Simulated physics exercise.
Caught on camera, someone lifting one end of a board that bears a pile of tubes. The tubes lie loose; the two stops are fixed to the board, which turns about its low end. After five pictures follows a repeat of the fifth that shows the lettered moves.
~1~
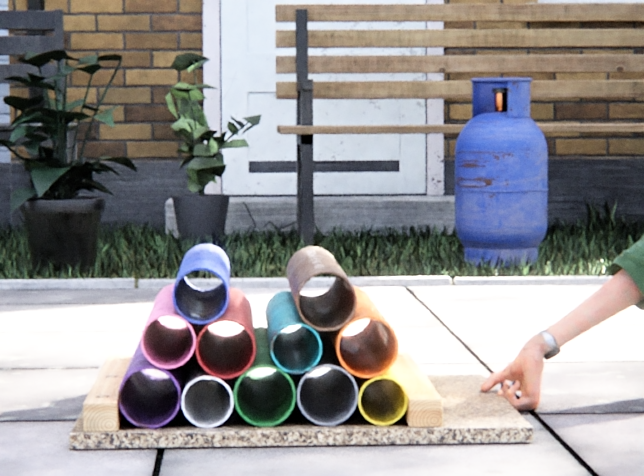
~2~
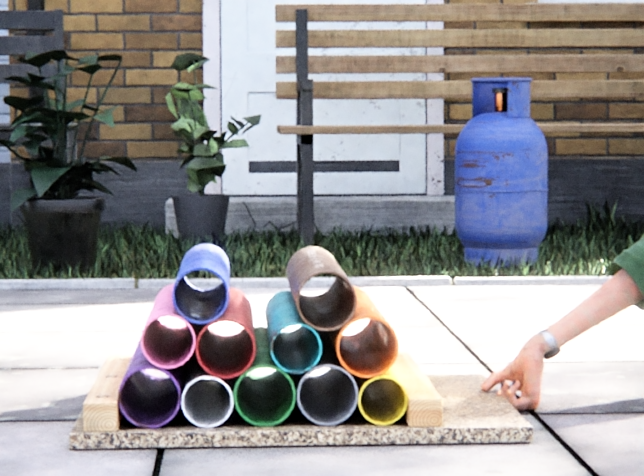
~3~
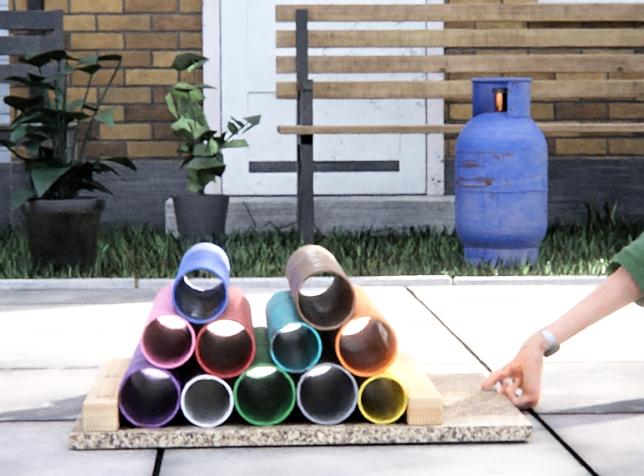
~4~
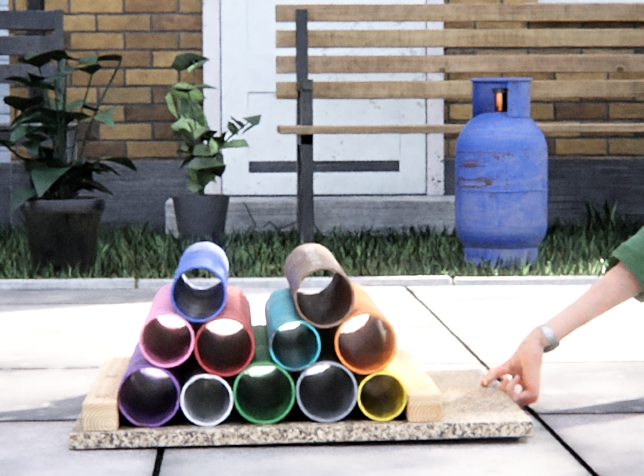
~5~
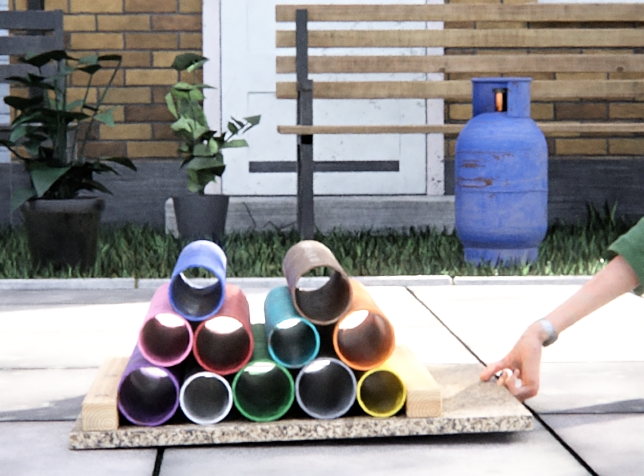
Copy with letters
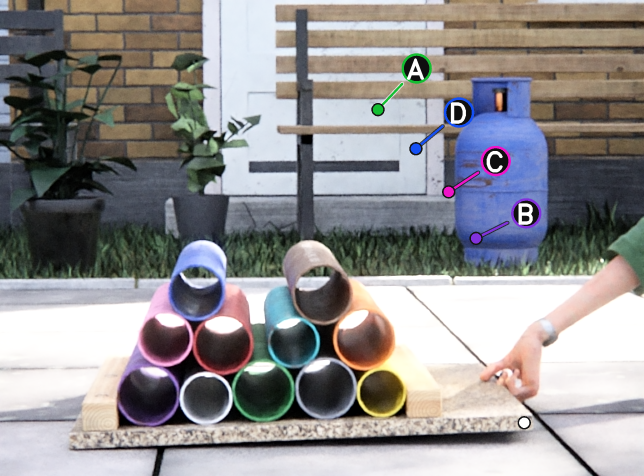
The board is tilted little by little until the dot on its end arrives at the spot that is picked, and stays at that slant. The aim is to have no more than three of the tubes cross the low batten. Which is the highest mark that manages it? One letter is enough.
The highest mark that will do is B.
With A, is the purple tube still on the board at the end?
Yes, with A.
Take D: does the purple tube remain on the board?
Yes.
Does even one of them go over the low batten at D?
At D: Yes.
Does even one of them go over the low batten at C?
Yes, at C.
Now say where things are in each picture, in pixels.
The first picture shows green tube (265, 396); grey tube (327, 396); yellow tube (383, 401).
The second picture shows yellow tube (383, 400); orange tube (368, 347).
The third picture shows board (296, 394); yellow tube (383, 399); pink tube (168, 340).
The fourth picture shows board (296, 392); purple tube (149, 396); white tube (207, 400).
The fifth picture shows board (295, 389); purple tube (148, 395); white tube (206, 398).
On the marked copy, A at (378, 109); B at (476, 238); C at (449, 192); D at (416, 149); the white dot at (524, 423).
Taking B. A third of the way, board at 16°.
Two thirds of the way, board at 26°.
When it is over, board at 26°, three over the low batten (red, pink, blue).
As for the rest, A six over the low batten; C five over the low batten; D six over the low batten.
